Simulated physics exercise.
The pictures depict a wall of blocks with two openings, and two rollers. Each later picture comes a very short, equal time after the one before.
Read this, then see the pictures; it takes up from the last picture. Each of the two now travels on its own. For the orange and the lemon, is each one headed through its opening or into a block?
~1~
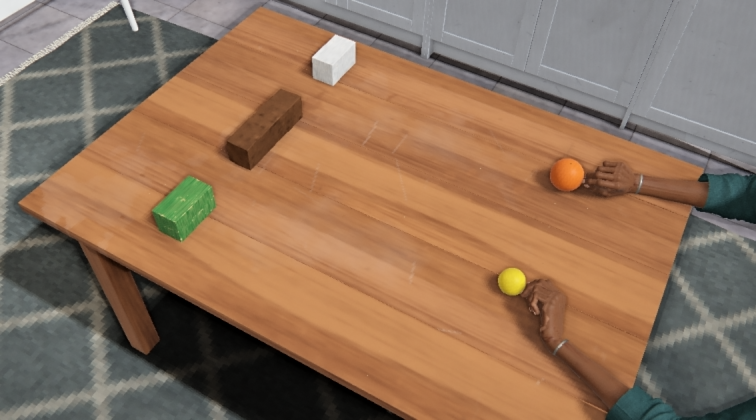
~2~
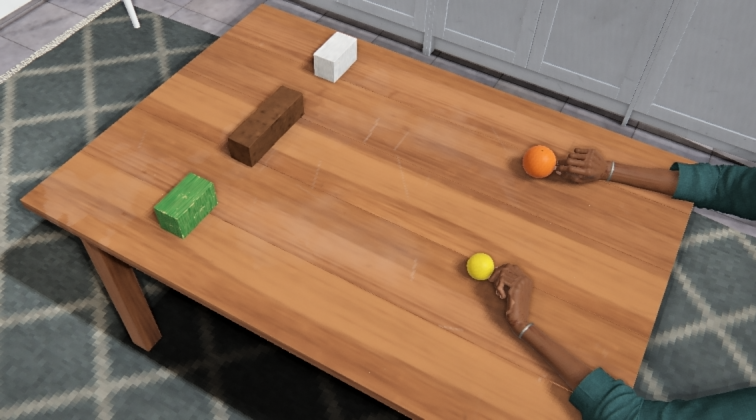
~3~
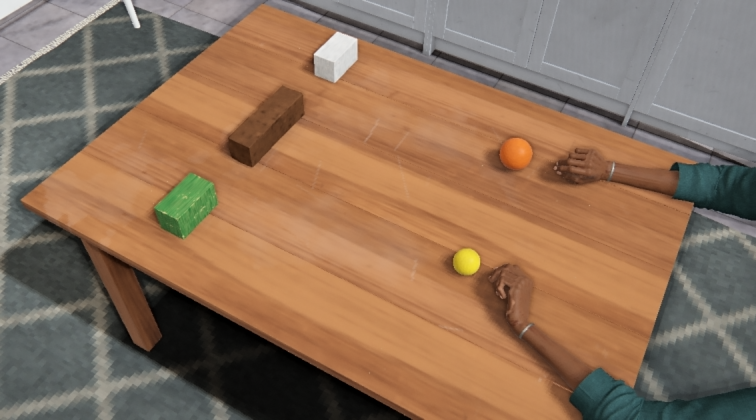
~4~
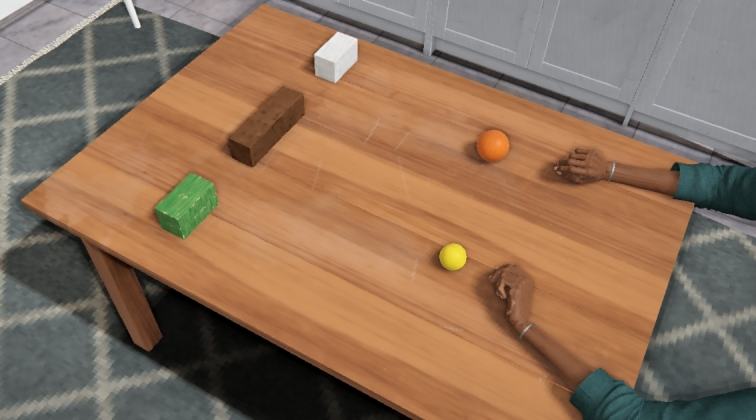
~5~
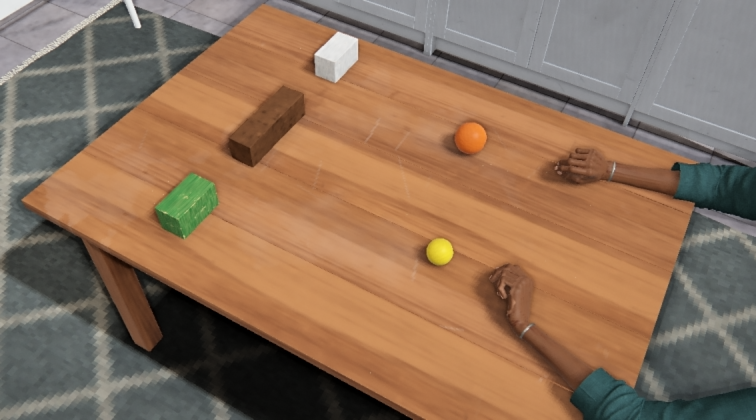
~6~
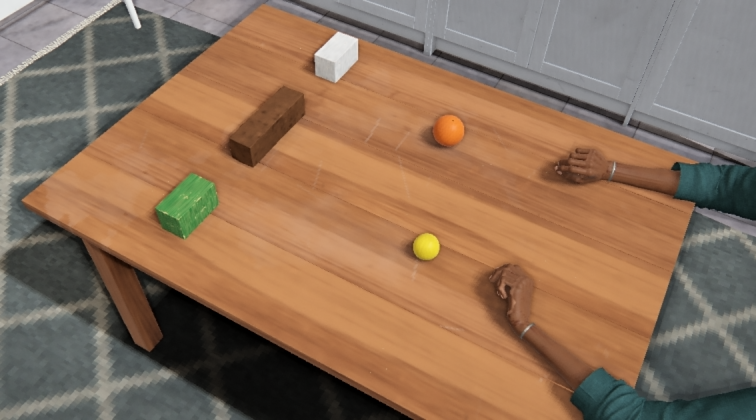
The orange goes through, the lemon goes through.
Then, 0.50 s past the last view, orange heading on near (204, 47); lemon heading on near (270, 190).
Then, 1.08 s past the last view, orange heading on near (50, 122); lemon heading on near (116, 134).
Finally, the orange rolls through; the lemon rolls through.
